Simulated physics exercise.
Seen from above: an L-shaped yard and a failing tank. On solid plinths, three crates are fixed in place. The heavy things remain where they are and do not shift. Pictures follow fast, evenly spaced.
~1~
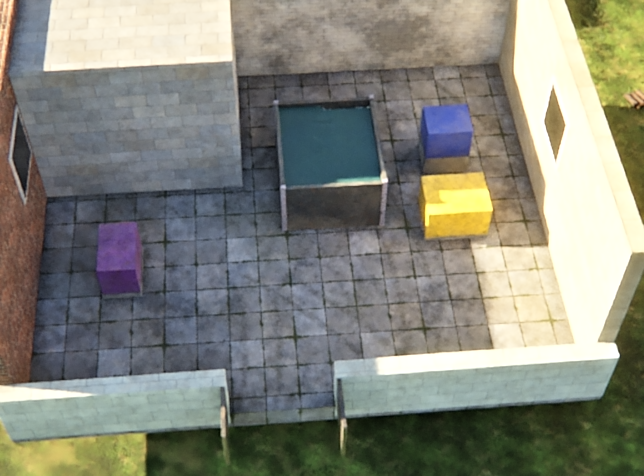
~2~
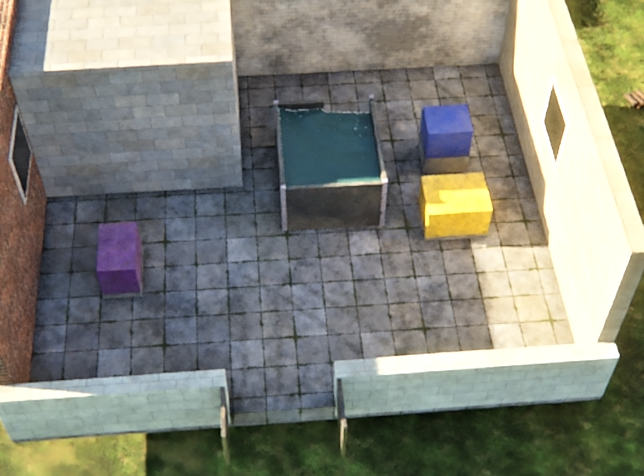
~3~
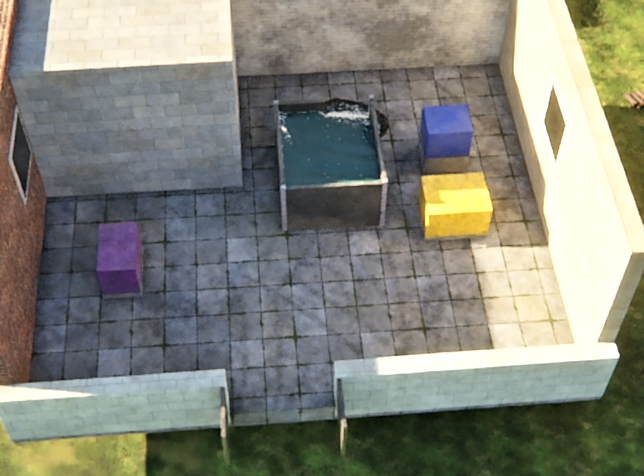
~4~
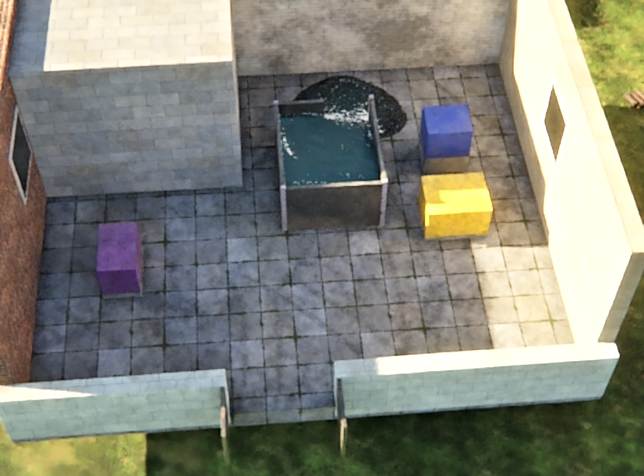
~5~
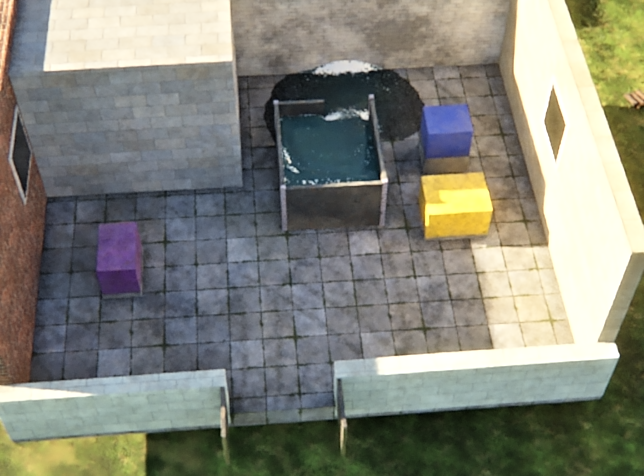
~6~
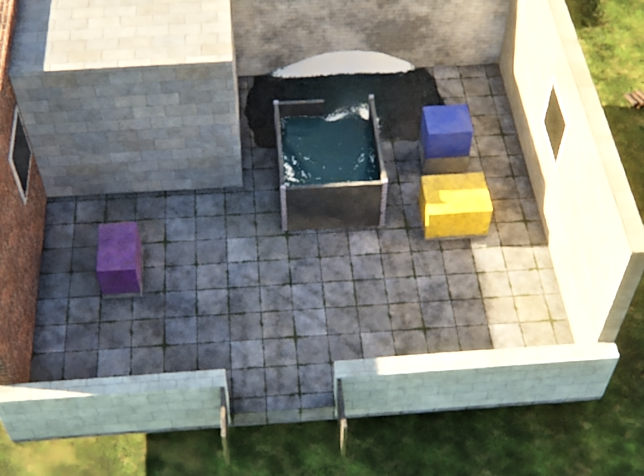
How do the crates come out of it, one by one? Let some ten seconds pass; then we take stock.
In the end looks like the blue crate is out of reach of the water, looks like the yellow crate is within reach of the water, looks like the purple crate is out of reach of the water.
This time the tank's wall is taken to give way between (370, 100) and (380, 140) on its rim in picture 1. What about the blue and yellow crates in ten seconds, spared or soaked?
The blue one is reached; the yellow one is reached.
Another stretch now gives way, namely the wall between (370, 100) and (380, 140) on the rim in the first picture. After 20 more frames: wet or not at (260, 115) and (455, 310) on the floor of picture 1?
Submerged, submerged.
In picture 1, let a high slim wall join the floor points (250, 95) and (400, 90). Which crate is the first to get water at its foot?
I'd go with the blue crate.
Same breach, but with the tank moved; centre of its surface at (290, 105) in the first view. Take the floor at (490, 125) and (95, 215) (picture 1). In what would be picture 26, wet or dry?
The first spot is wetted, while the second is not reached.
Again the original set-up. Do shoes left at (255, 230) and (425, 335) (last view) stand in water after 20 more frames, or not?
The first place is inundated and the second is spared.
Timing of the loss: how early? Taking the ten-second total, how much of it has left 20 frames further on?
My reading is about 0 per cent.
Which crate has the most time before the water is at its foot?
That's the one in purple.
A moment on, water covers 15 % of the floor; the blue crate not reached, the yellow crate not reached, the purple crate not reached.
Next, water covers 25 % of the floor; the blue crate not reached, the yellow crate not reached, the purple crate not reached.
Then, water covers 50 % of the floor; the blue crate water round its plinth, the yellow crate water round its plinth, the purple crate not reached.
Later, water covers 70 % of the floor; the blue crate water round its plinth, the yellow crate water round its plinth, the purple crate water round its plinth.
In the end, water covers 90 % of the floor; the blue crate stayed above the water, the yellow crate was topped, the purple crate stayed above the water.
